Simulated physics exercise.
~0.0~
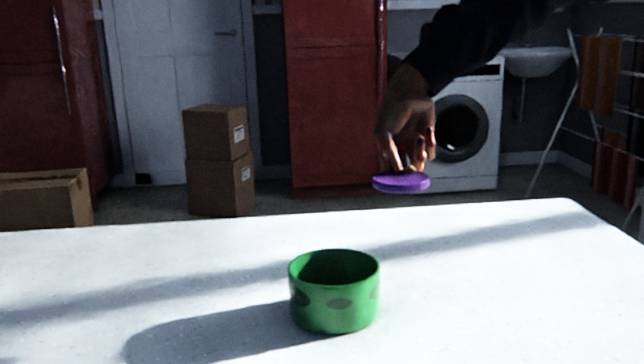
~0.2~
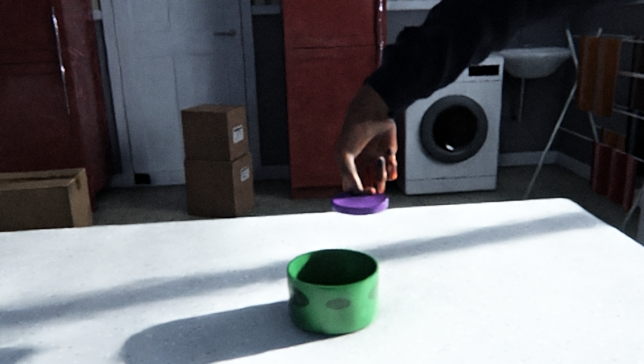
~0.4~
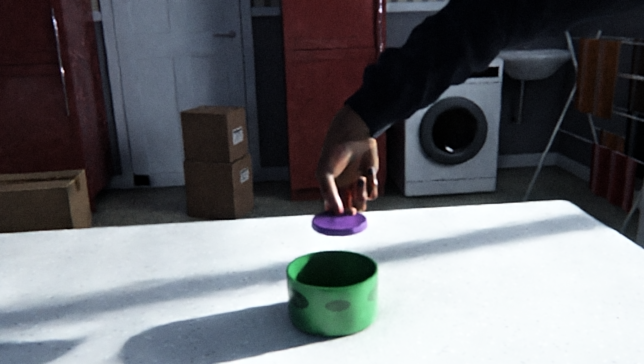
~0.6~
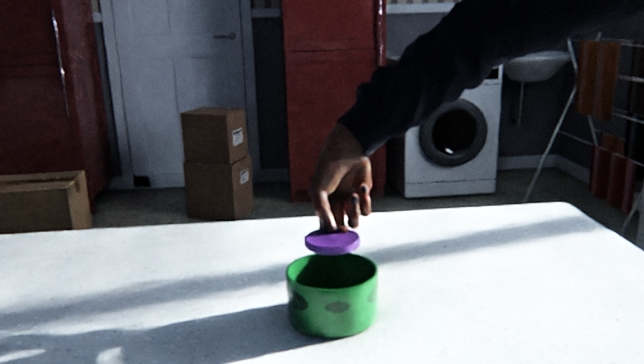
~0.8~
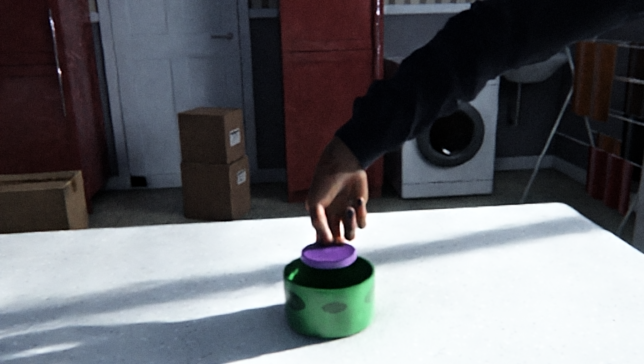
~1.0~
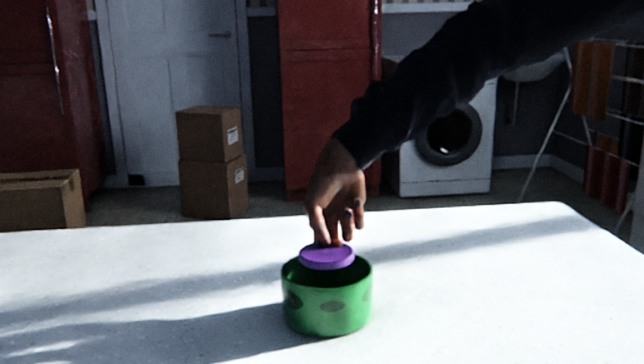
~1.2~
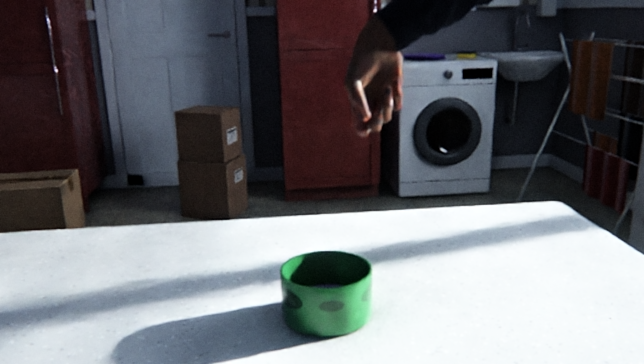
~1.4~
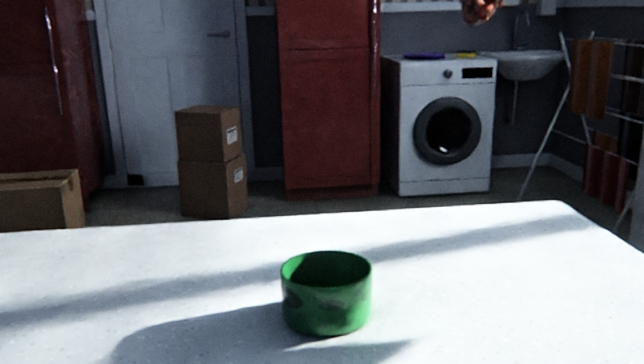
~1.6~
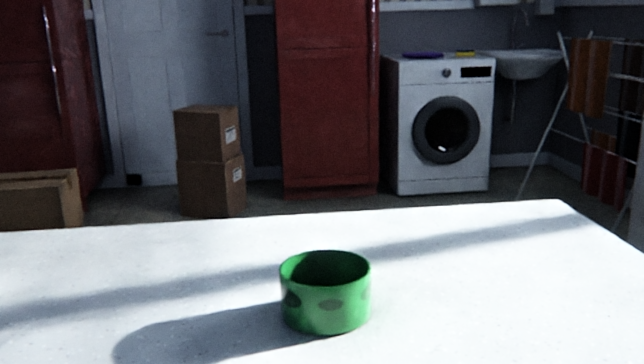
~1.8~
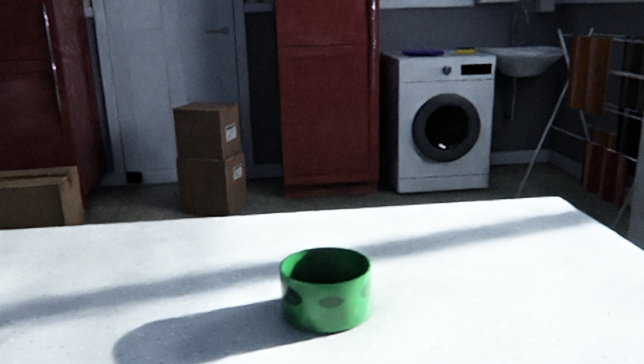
In the video, a hand carries a flat purple disc left and down to an open green round container on a white table, then lets go and withdraws as the disc drops inside, leaving the container standing open with the disc out of sight.
